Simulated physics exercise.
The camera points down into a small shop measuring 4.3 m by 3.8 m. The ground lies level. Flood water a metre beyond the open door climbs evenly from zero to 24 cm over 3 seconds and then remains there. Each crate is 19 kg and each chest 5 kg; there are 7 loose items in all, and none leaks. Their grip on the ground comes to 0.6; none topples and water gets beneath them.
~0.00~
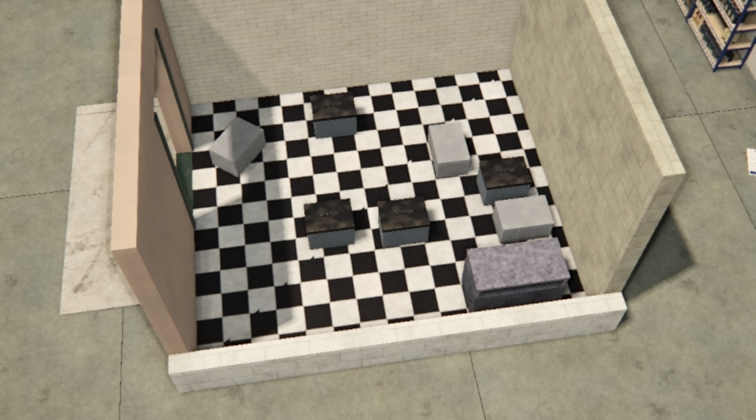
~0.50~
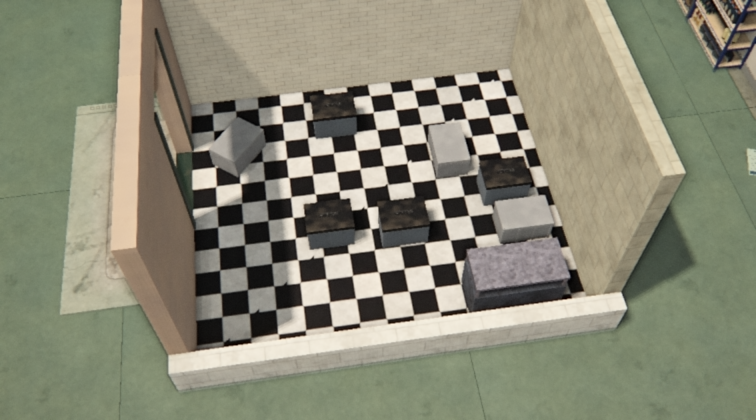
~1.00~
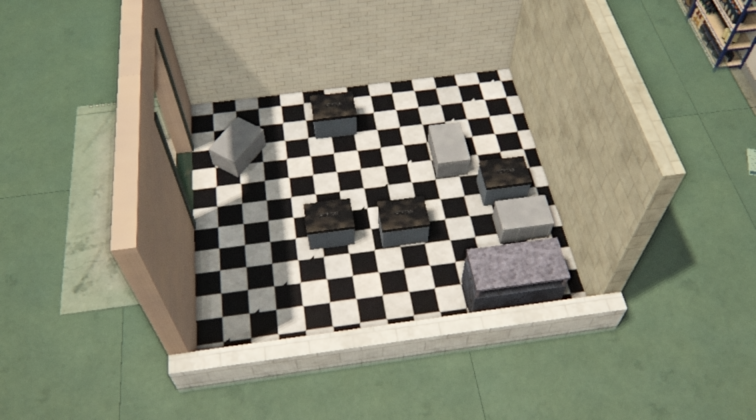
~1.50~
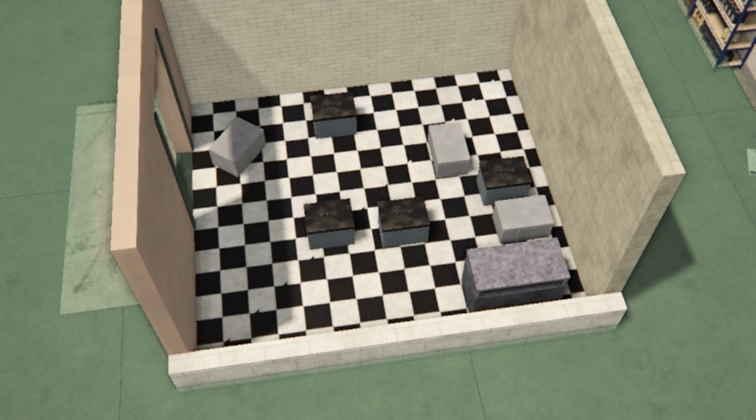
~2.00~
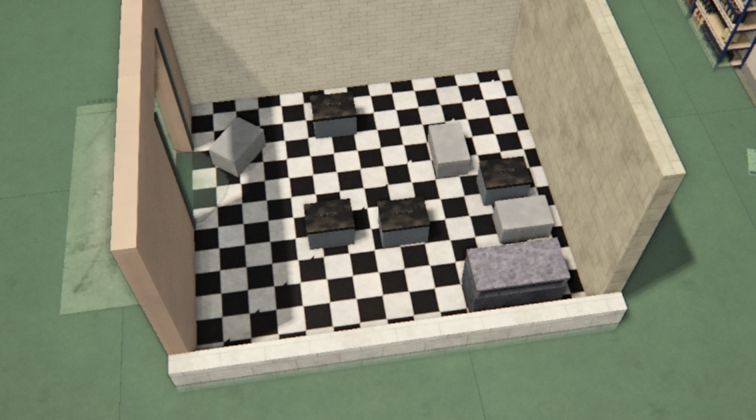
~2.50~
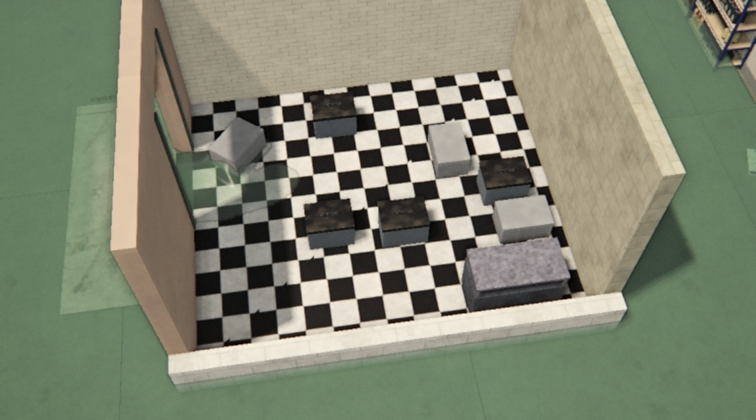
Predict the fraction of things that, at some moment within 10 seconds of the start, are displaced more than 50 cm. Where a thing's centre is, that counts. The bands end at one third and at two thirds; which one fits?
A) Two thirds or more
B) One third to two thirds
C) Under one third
Two thirds or more.
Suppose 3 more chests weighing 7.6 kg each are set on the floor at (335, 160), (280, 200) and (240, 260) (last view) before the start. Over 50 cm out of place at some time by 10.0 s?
First exceeds it, second exceeds it, third stays within it.
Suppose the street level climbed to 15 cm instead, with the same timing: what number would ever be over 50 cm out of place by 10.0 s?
Then 3 of them.
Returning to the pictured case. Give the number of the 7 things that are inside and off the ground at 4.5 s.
1 at that moment.
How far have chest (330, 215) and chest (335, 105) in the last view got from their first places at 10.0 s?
Respectively 140 and 250 cm.
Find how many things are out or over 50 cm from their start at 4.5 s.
Tally: 2.
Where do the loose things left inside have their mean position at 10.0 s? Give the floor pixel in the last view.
I'd put it close to (472, 210) in the last view.
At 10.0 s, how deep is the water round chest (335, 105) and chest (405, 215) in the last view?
Roughly 16 and 13 cm.
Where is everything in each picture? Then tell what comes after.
In the first frame, a crate at (236, 139) rests on the ground; a crate at (524, 212), on the bottom; water covers 0.0 m2; 0 of 7 have shifted.
In the second frame, a crate at (236, 139) rests on the ground; a crate at (524, 212), on the bottom; water covers 0.0 m2; 0 of 7 have shifted.
In the third frame, a crate at (236, 139) rests on the ground; a crate at (524, 212) rests on the ground; 0.0 m2 under water; 0 of 7 have shifted.
In the fourth frame, a crate at (236, 139), on the bottom; a crate at (524, 212) rests on the ground; water covers 0.0 m2; 0 of 7 have shifted.
In the fifth frame, a crate at (236, 139), on the bottom; a crate at (524, 212), on the bottom; water covers 0.3 m2; 0 of 7 have shifted.
In the sixth frame, a crate at (236, 139), on the bottom; a crate at (524, 212) rests on the ground; 0.9 m2 under water; 0 of 7 have shifted.
After 3.5 s 0 of 7 are over 50 cm from their spots; 0 afloat.
After 4.5 s 2 of 7 are over 50 cm from their spots; 1 afloat.
After 7.0 s 5 of 7 are over 50 cm from their spots; 6 afloat.
After 10.0 s 5 of 7 are over 50 cm from their spots, and 6 have been at some point; 7 afloat.
